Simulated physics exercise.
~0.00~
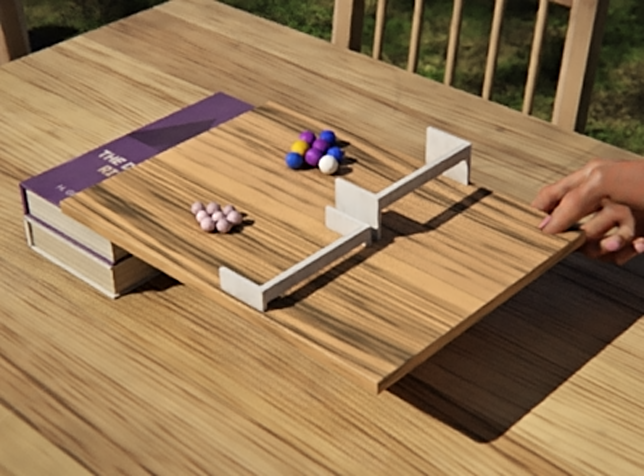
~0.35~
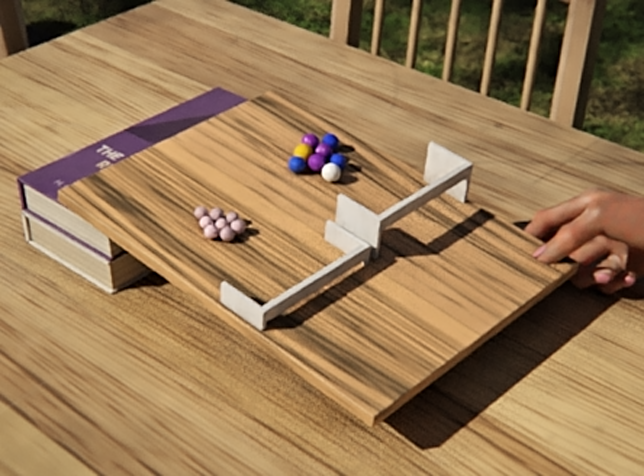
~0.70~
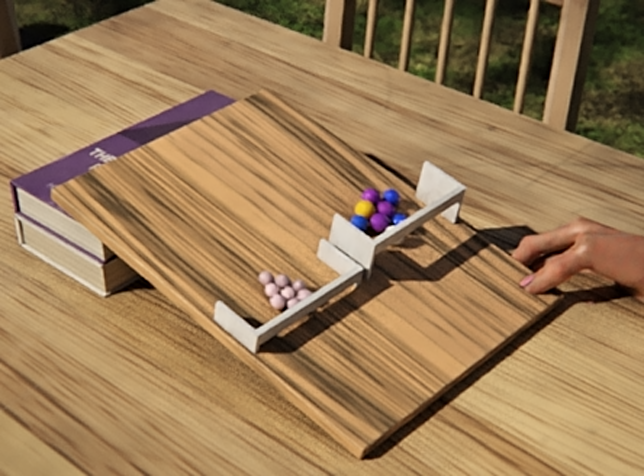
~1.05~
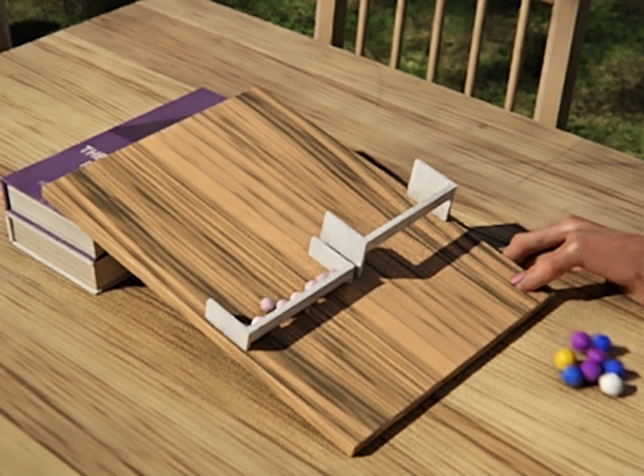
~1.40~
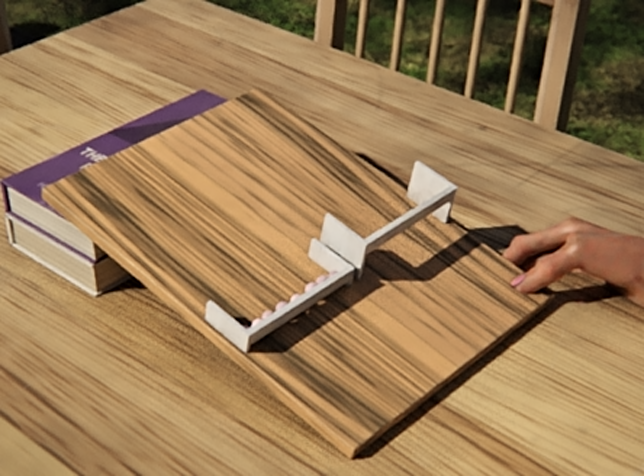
Wooden board tilting beside a hand, colourful balls rolling past one white barrier and off while pink balls gather behind another.
